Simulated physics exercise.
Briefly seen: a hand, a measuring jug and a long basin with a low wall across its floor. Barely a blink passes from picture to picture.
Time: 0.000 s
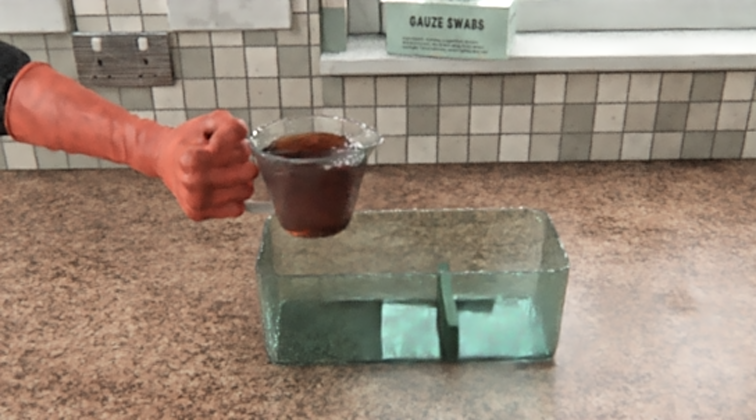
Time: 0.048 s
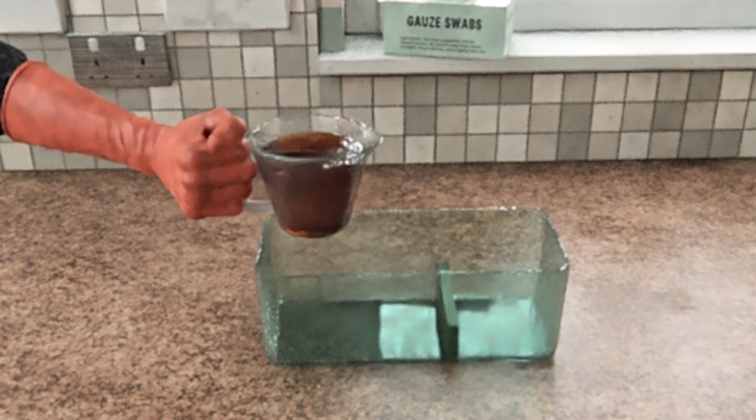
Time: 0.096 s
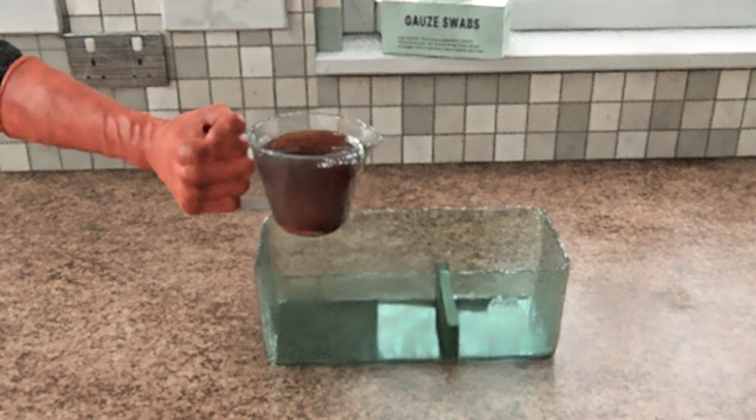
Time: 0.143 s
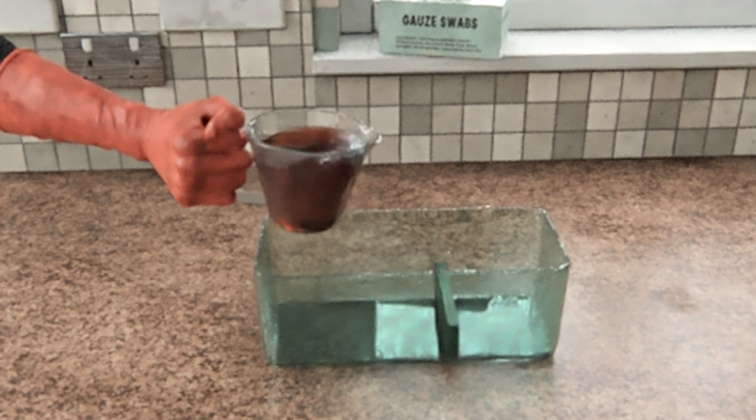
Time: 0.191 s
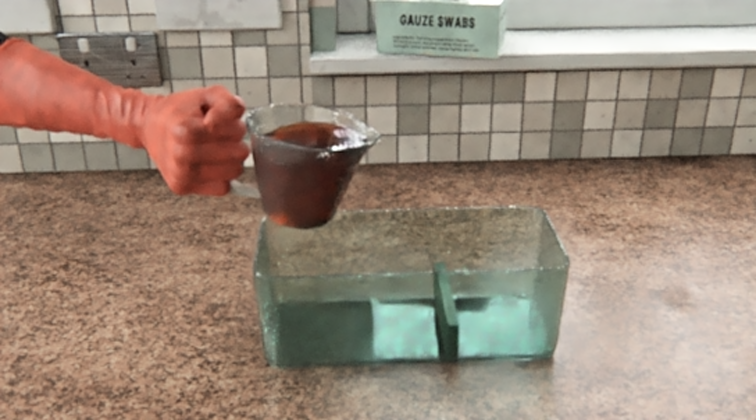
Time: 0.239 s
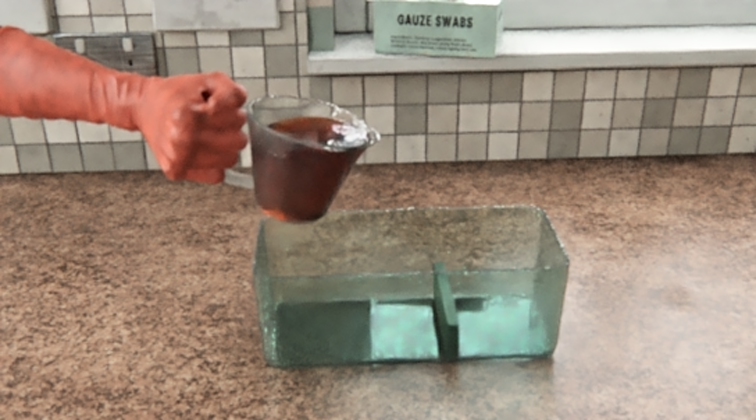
On a speckled kitchen counter, a hand in a red rubber glove held a glass jug of dark tea above a long glass basin with a low wall inside, gradually tilting it to the right.
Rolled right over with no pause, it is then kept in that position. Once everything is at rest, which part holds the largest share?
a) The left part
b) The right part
The right part.
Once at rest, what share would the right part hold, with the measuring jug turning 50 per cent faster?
It comes to near 75 per cent.
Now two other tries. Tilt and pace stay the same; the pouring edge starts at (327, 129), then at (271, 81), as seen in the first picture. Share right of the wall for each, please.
About 5 % the first time, about 10 % the second.
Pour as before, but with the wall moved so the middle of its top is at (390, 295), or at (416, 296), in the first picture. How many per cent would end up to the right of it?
Try one about 95 %, try two about 90 %.
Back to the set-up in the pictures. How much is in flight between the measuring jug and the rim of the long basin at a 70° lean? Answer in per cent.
Estimated at 30 per cent or so.
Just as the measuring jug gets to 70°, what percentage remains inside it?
Remaining fraction: Approx. 65 %.
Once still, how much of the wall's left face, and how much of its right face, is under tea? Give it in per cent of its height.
The left reaches some 10 %, the right about 80 %.
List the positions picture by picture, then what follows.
It leans 0°; its right rim is at (383, 138); the tea meets the walls at (259, 149) and (368, 148); the long basin's rim runs from (262, 244) to (558, 239); the wall's top is at (448, 293), in the first frame.
It leans 1°; its right rim is at (382, 138); the tea meets the walls at (258, 150) and (367, 147), in the second frame.
It leans 2°; its right rim is at (382, 137); the tea meets the walls at (258, 148) and (366, 144), in the third frame.
It leans 5°; its right rim is at (381, 137); the tea meets the walls at (257, 145) and (367, 141), in the fourth frame.
It leans 9°; its right rim is at (380, 137); the tea meets the walls at (255, 141) and (368, 138), in the fifth frame.
It leans 14°; its right rim is at (380, 137); the tea meets the walls at (254, 134) and (371, 134), in the sixth frame.
Then, 0.61 s in, the tilt is 70° and 64 per cent is still to pour, 7 is left of the wall and 1 right of it.
Then, 0.89 s in, the tilt is 100° and 8 per cent is still to pour, 7 is left of the wall and 62 right of it.
Then, 1.18 s in, the tilt is 103° and 0 per cent is still to pour, 12 is left of the wall and 87 right of it.
Then, 1.49 s in, the tilt is 103° and 0 per cent is still to pour, 12 is left of the wall and 87 right of it.
Finally, 12 per cent lies left of the wall, 87 right of it and 1 outside.
